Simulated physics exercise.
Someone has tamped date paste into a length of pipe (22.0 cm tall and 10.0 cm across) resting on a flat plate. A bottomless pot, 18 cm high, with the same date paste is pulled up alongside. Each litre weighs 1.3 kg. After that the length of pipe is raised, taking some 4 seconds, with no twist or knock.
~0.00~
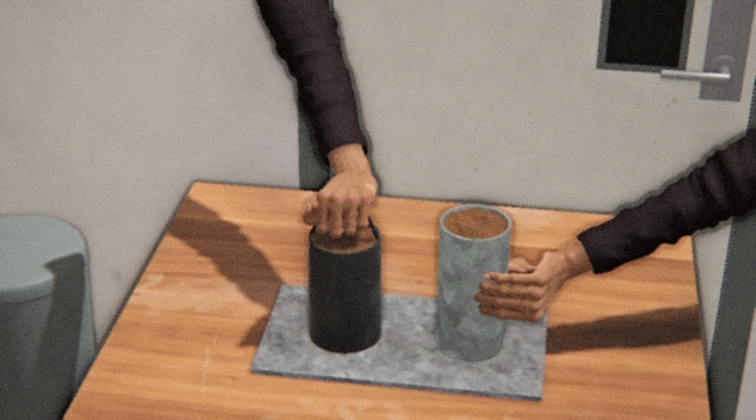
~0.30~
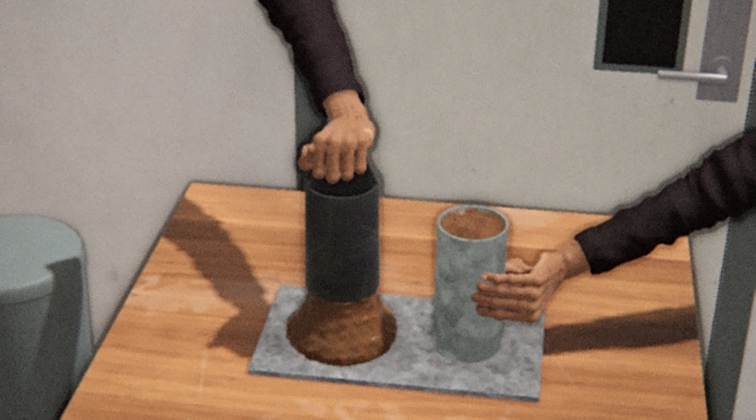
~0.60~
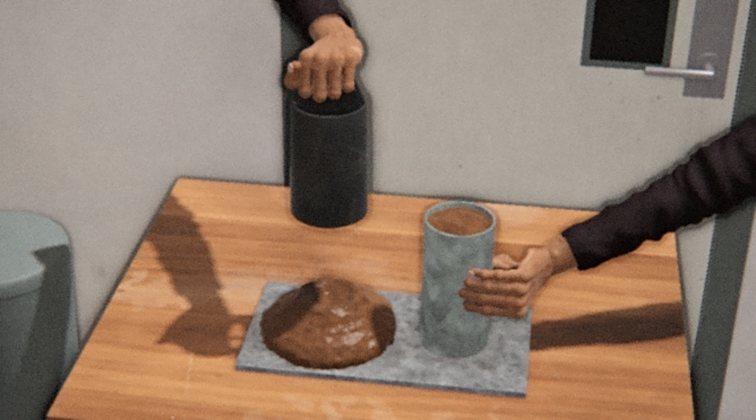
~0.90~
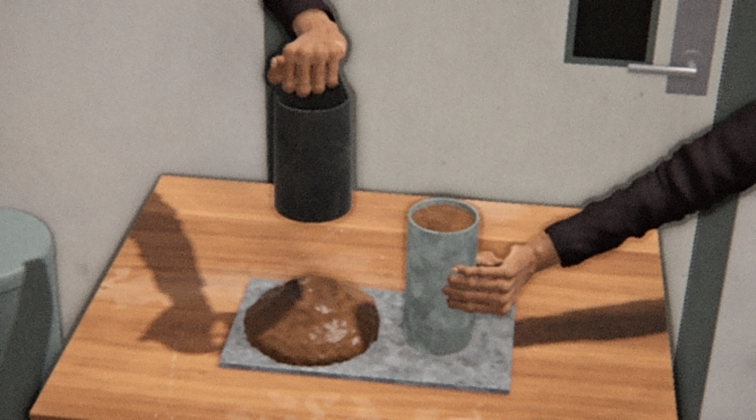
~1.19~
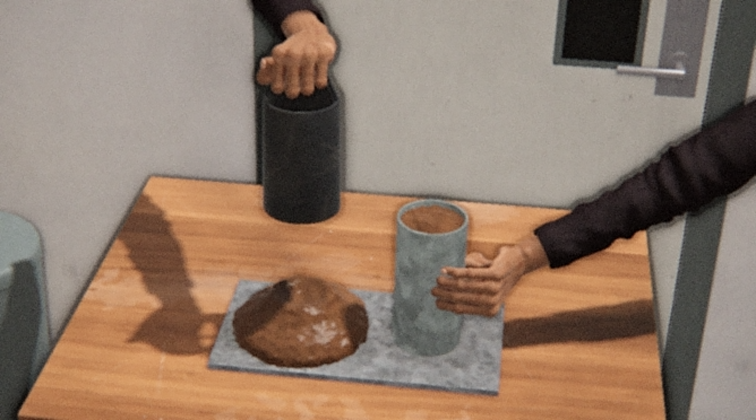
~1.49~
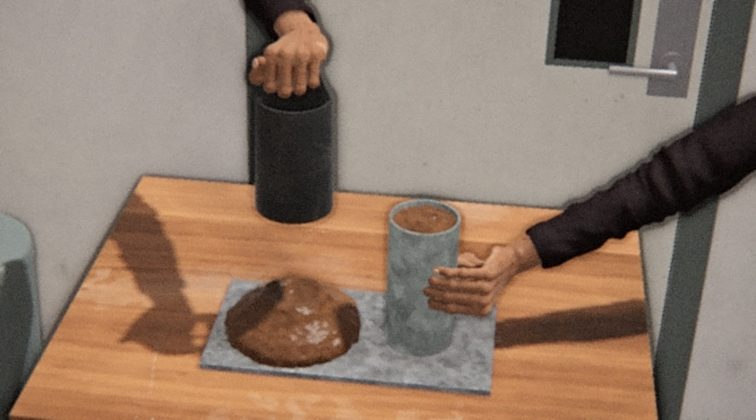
A hand lifted a black, open-ended pot straight up off a gray plate, leaving a glossy brown heap that slumped into a low mound, while another hand stayed beside the filled, unmoved greenish pipe.
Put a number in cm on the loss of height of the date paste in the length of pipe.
Estimate: Near 13 cm.
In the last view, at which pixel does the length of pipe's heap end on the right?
Position: Around (491, 344).
By 2.5 s, the length of pipe is up 5.2 cm; the date paste has come down 7.8 cm to 14 cm and is 21 cm wide.
By 3.5 s, the length of pipe is up 14 cm; the date paste has come down 13 cm to 9.2 cm and is 23 cm wide.
By 4.5 s, the length of pipe is up 22 cm; the date paste has come down 13 cm to 9.1 cm and is 23 cm wide.
By 5.7 s, the length of pipe is clear; the date paste has come down 13 cm to 9.0 cm and is 23 cm wide.
By 6.1 s, at rest, the length of pipe is clear; the date paste has come down 13 cm to 9.0 cm and is 23 cm wide.
